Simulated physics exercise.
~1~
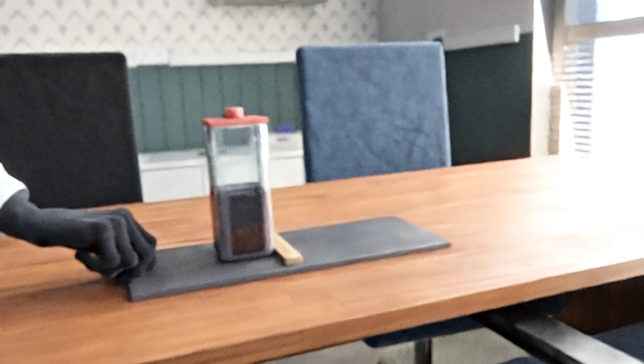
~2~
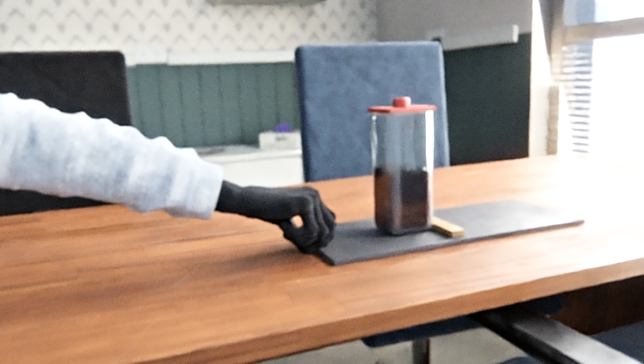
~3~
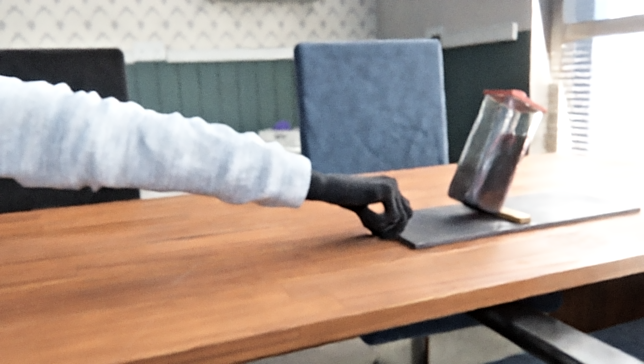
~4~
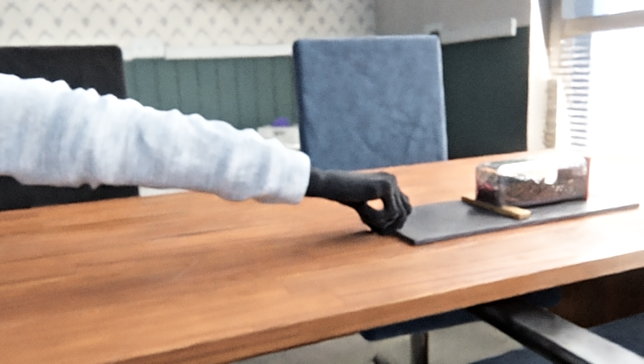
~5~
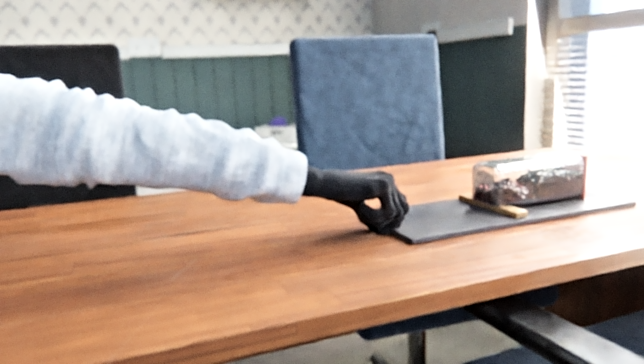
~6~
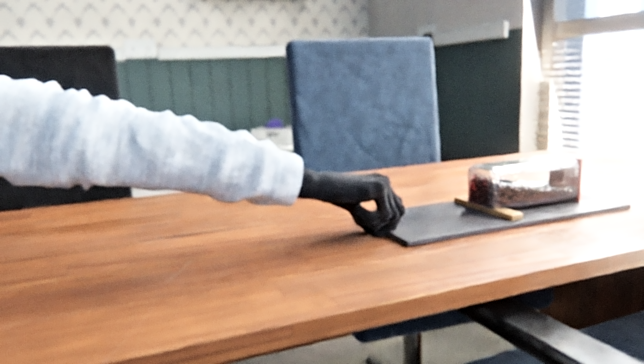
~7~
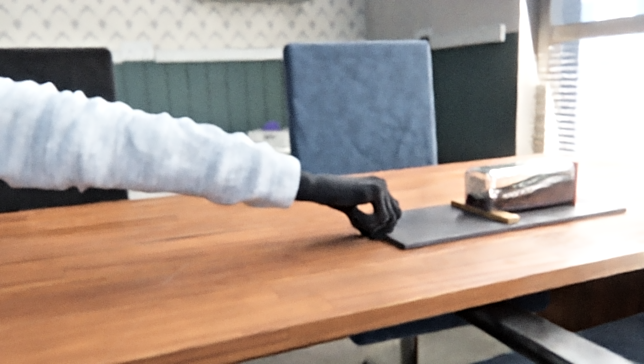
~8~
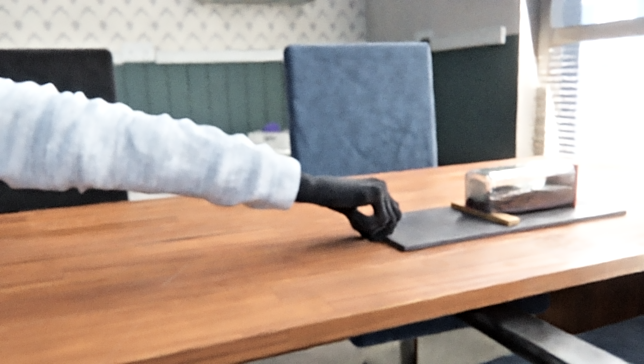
The clip opens on a wooden table where a clear square bottle with a red cap, partly filled with dark liquid, stands upright on a dark board, its foot beside a small light-coloured batten. A black-gloved hand grips the board's left end and slides it to the right, carrying the bottle along. As the board reaches the right part of the table, the bottle tilts to the right over the batten. It topples fully and lands on its side on the board. The hand keeps hold of the board, and the bottle stays lying there at the end.
